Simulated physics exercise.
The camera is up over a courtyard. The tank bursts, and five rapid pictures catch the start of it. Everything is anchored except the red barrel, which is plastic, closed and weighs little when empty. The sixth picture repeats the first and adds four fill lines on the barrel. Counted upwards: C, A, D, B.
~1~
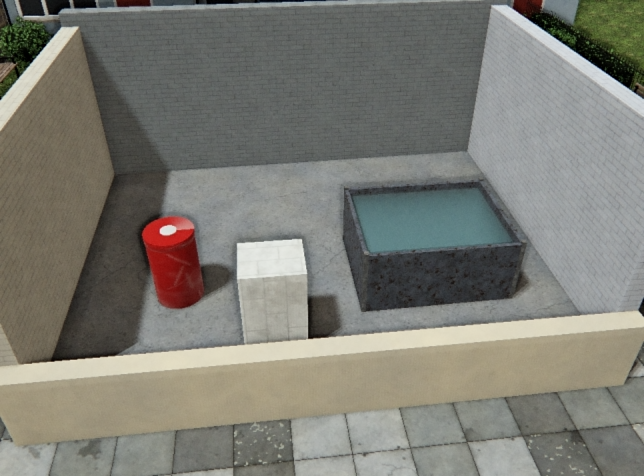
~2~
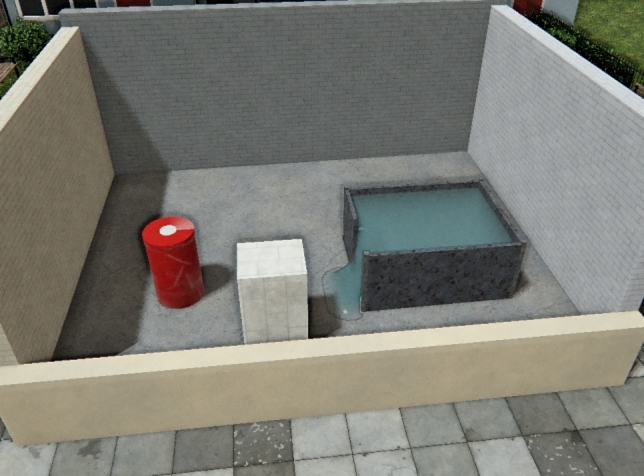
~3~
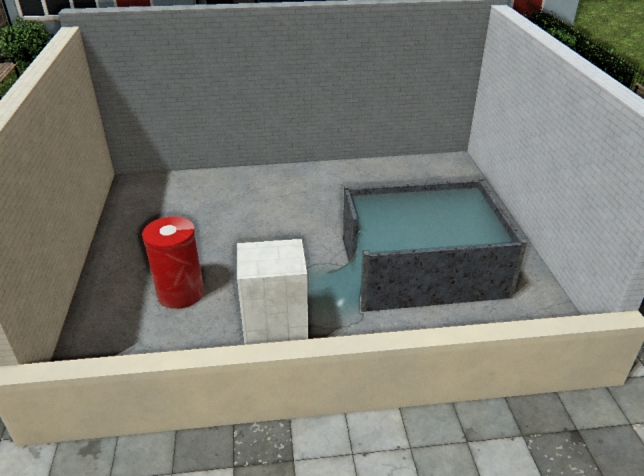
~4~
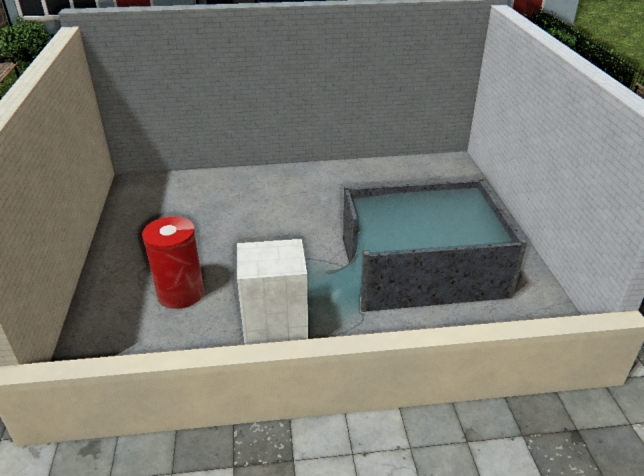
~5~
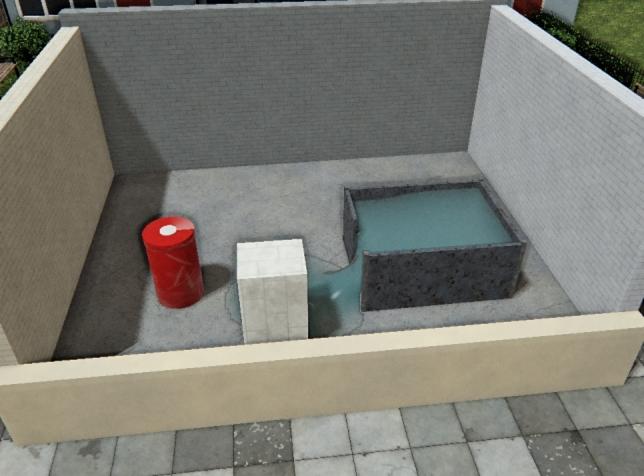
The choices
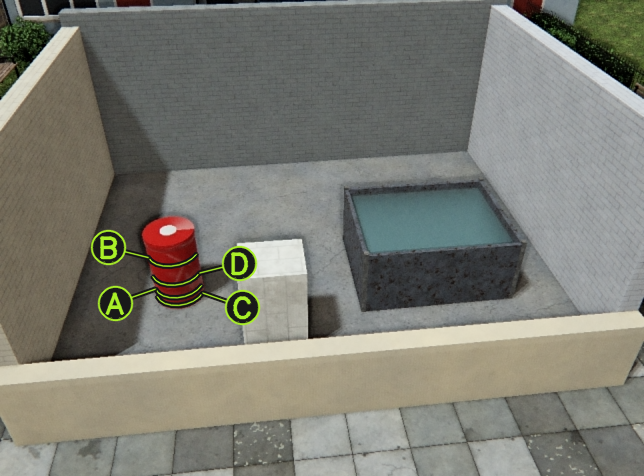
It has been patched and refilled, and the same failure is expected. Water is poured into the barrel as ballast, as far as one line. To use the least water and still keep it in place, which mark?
Use line B.
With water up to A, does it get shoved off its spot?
Yes, that goes wrong.
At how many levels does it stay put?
One of them.
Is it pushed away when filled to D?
Yes.
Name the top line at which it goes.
Line D.
On the marked copy, A at (177, 297); B at (171, 266); C at (178, 305); D at (174, 285); from the bottom up C, A, D, B.
Choosing A, it is pushed about 3 times its own width away.
Choosing B, it does not move.
Choosing C, it is pushed about 4 times its own width away.
Choosing D, it is pushed about its own width away.
